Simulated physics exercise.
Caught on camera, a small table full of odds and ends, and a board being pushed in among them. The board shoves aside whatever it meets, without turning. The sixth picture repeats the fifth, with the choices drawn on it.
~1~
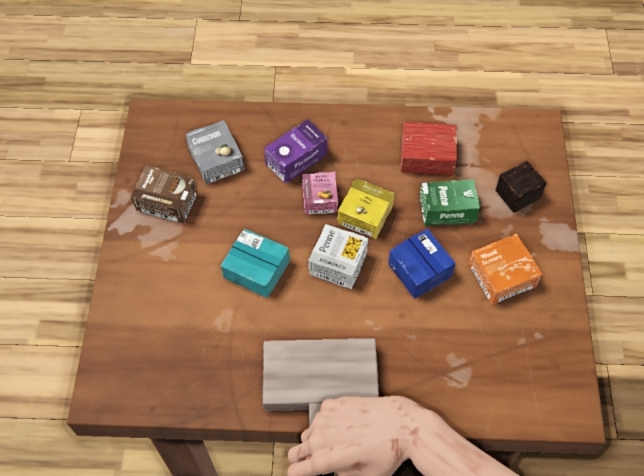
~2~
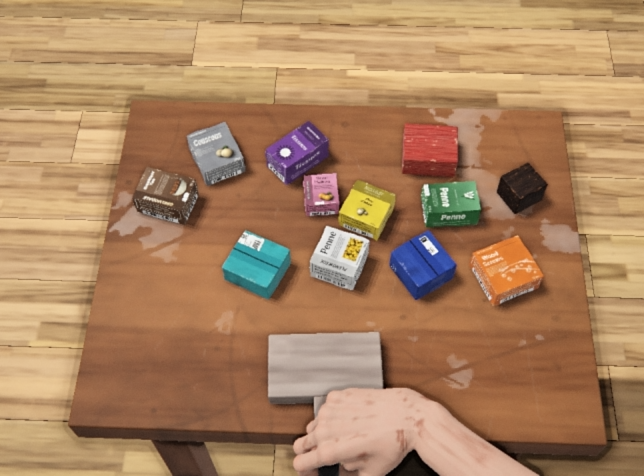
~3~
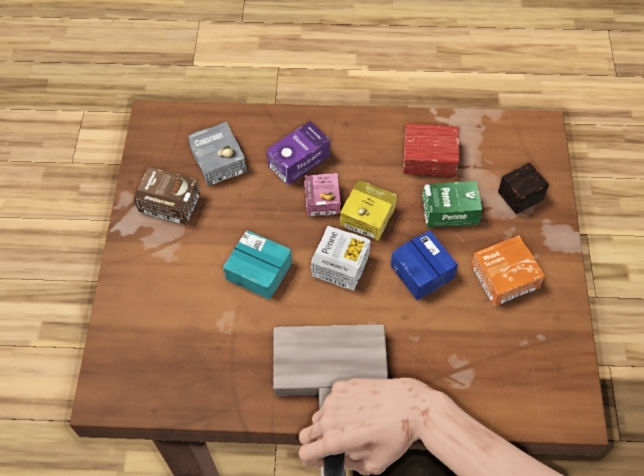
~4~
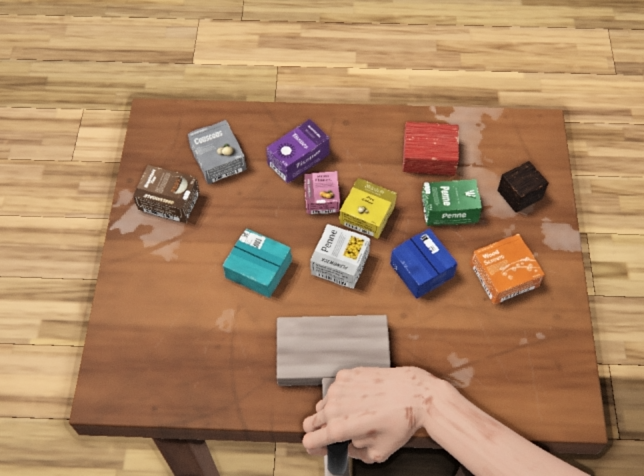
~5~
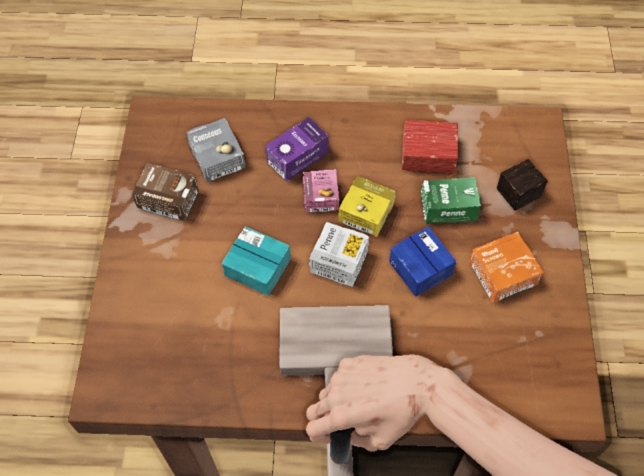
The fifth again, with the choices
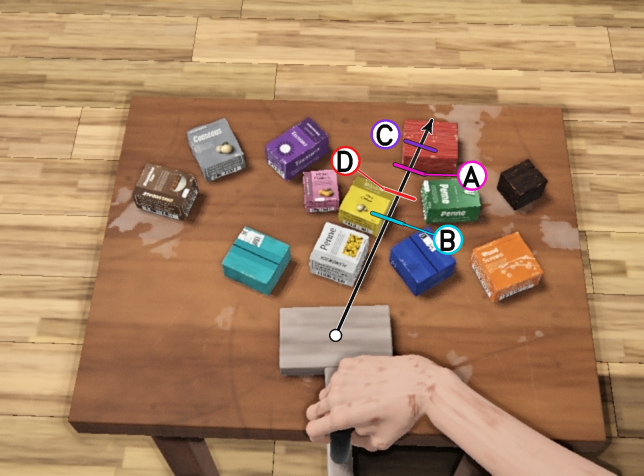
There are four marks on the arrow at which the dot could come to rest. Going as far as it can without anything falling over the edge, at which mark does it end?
Stop at C.
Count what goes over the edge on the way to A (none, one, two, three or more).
The count is none.
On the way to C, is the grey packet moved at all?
No.
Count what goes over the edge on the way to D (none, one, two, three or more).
By then, none.
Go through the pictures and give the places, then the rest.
The first picture shows blue box (421, 263); orange box (505, 269); black block (521, 187).
The second picture shows board (325, 364); turquoise box (257, 265).
The third picture shows board (330, 356); brown packet (167, 196).
The fourth picture shows board (333, 345); green packet (452, 203).
The fifth picture shows board (336, 336); white packet (339, 255); grey packet (216, 149); purple box (297, 149).
On the marked copy, A at (410, 169); B at (388, 219); C at (420, 146); D at (399, 194); the arrow from (336, 335) to (432, 120); the white dot at (336, 335).
Taking C. A third of the way, board (369, 266); yellow packet (375, 183); pink packet (322, 186).
Two thirds of the way, board (399, 199); pink packet (328, 129); purple box (287, 136).
When it is over, board (419, 152); red block (441, 110); pink packet (318, 109); nothing has fallen.
As for the rest, A is safe but short; B is safe but short; D is safe but short.
